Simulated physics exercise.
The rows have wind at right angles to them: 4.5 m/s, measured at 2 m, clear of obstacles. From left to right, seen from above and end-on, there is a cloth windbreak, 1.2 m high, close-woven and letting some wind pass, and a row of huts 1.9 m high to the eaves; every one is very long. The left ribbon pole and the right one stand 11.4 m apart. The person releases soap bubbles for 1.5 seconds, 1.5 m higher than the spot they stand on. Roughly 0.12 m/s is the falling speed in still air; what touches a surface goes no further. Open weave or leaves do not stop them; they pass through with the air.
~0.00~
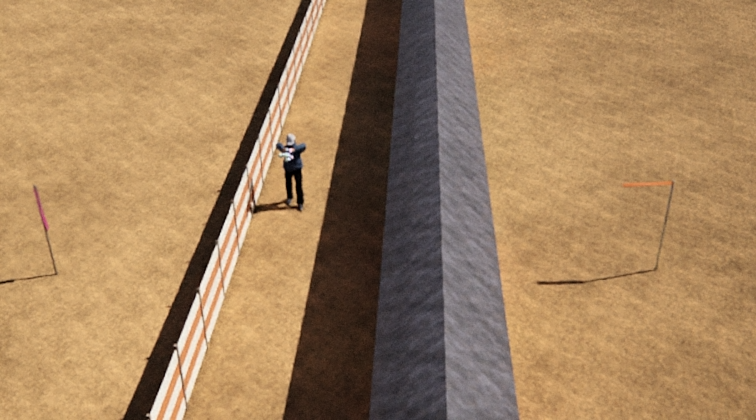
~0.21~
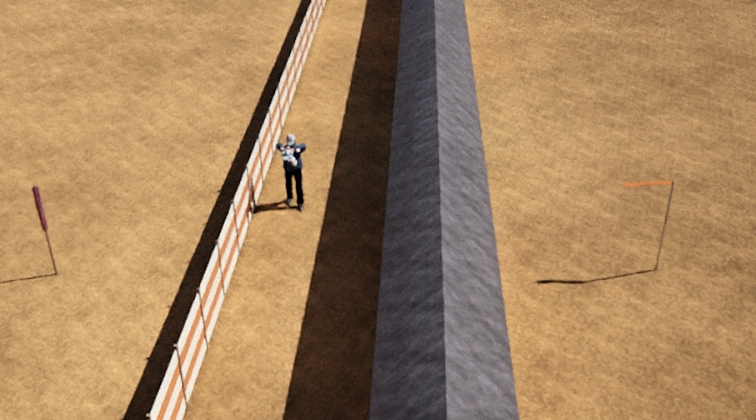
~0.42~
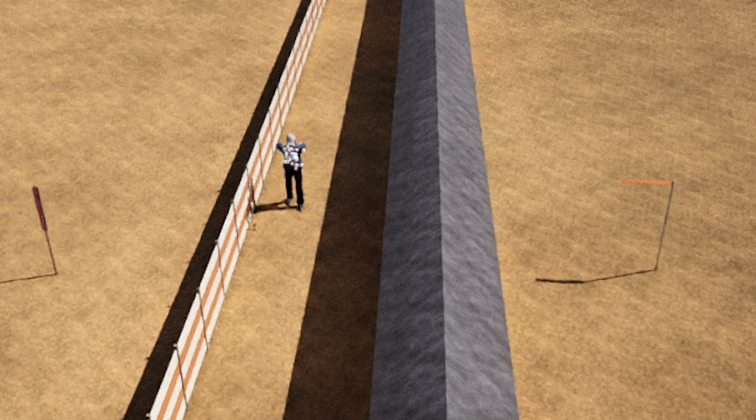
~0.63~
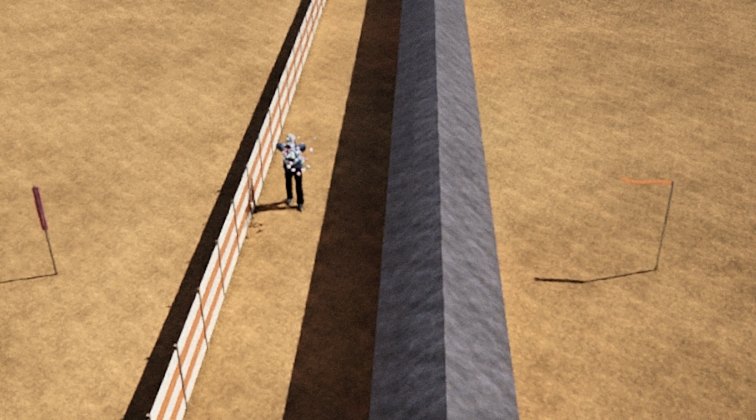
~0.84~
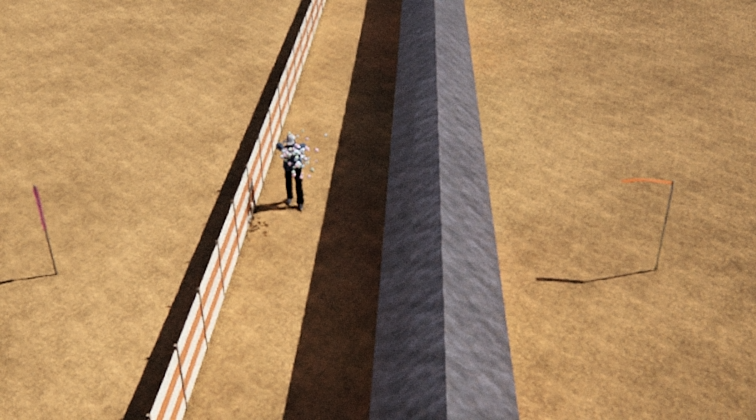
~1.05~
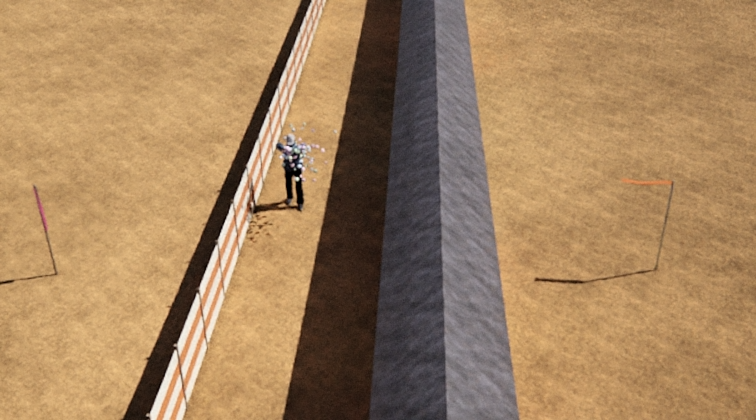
Soap bubbles spreading slightly around a standing person between a cloth windbreak and a long hut roof, an orange ribbon streaming left.
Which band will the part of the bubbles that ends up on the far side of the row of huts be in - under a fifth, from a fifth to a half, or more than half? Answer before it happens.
It will be under a fifth.
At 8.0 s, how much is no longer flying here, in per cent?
About 10 %.
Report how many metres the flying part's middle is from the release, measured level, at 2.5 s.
That distance is some 0.5 m.
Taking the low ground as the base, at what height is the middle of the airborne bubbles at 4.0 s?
The middle sits around 1.8 m above the low ground.
After 2.5 s, 0 % is no longer flying here, and 0 % is beyond the row of huts; the middle of what still flies is 1.6 m above the low ground, near (311, 152).
After 4.0 s, 0 % is no longer flying here, and 0 % is beyond the row of huts; the middle of what still flies is 1.7 m above the low ground, near (322, 146).
After 8.0 s, 10 % is no longer flying here, and 0 % is beyond the row of huts; the middle of what still flies is 2.0 m above the low ground, near (323, 132).
After 20.0 s, 73 % is no longer flying here, and 0 % is beyond the row of huts.
After 45.0 s, 99 % is no longer flying here, and 0 % is beyond the row of huts.
